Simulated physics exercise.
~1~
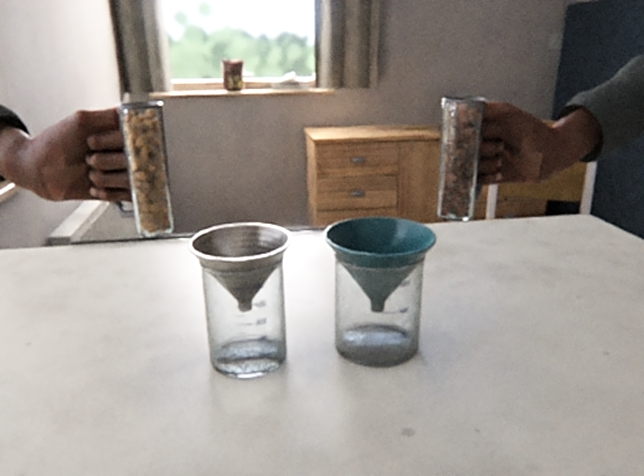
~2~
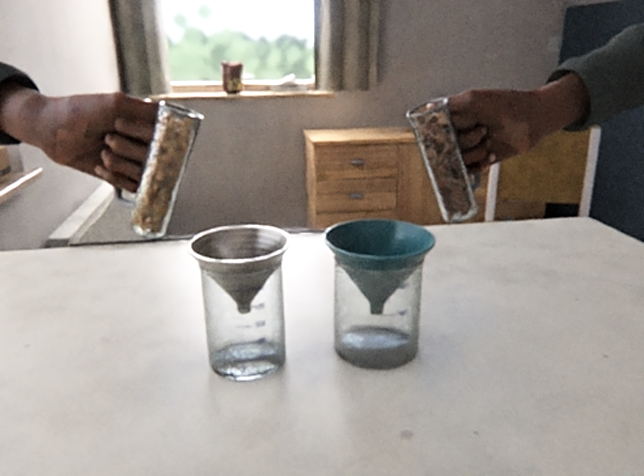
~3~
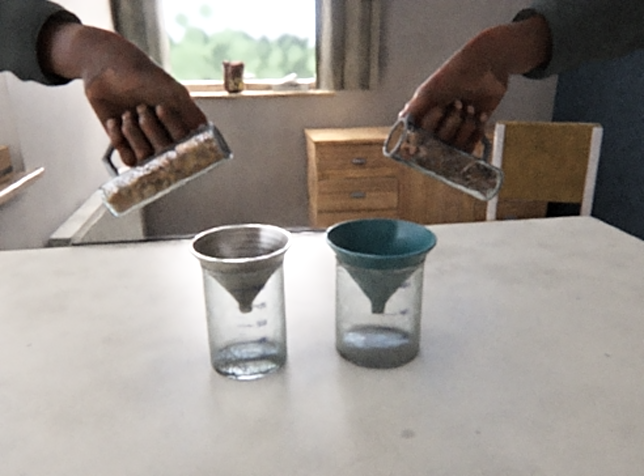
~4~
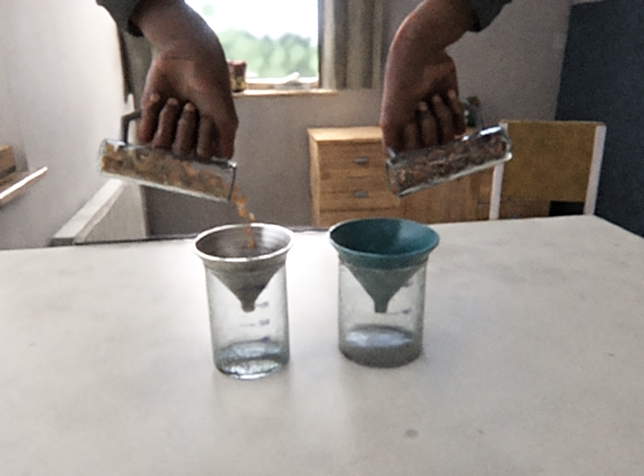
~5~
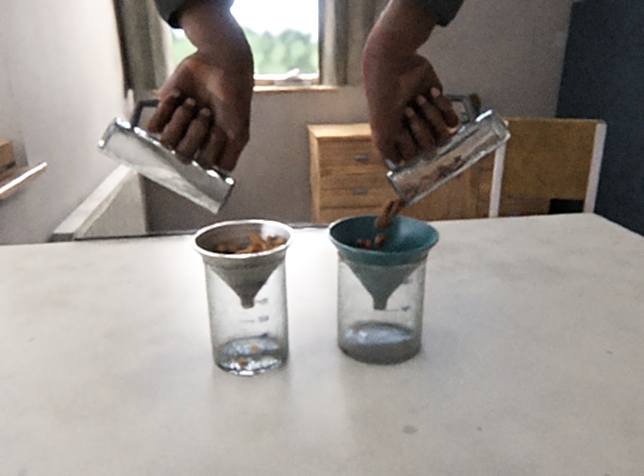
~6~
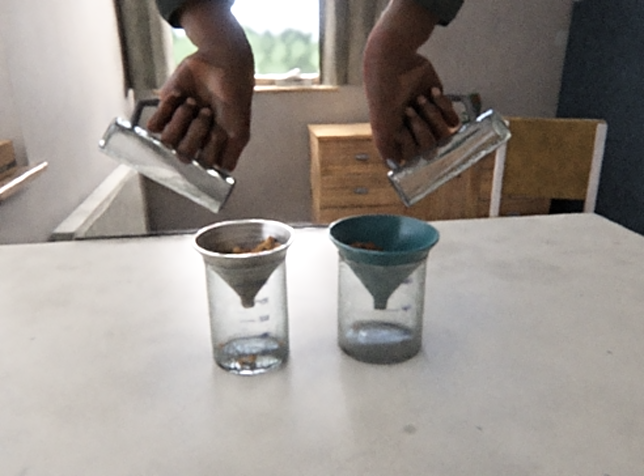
In a room with a window and a wooden chest of drawers behind, a slightly swaying camera faces a pale tabletop. Two clear jars stand side by side, a grey metallic funnel in the left one and a teal funnel in the right. Two hands hold clear cups of small, dry, brownish pieces above them, then move inward and tip the cups over. The left cup starts pouring first, its orange-brown pieces dropping into the grey funnel, and the right follows with reddish-brown ones. Both cups end empty and overturned, with nearly everything stuck in the funnels and only a stray few pieces below.
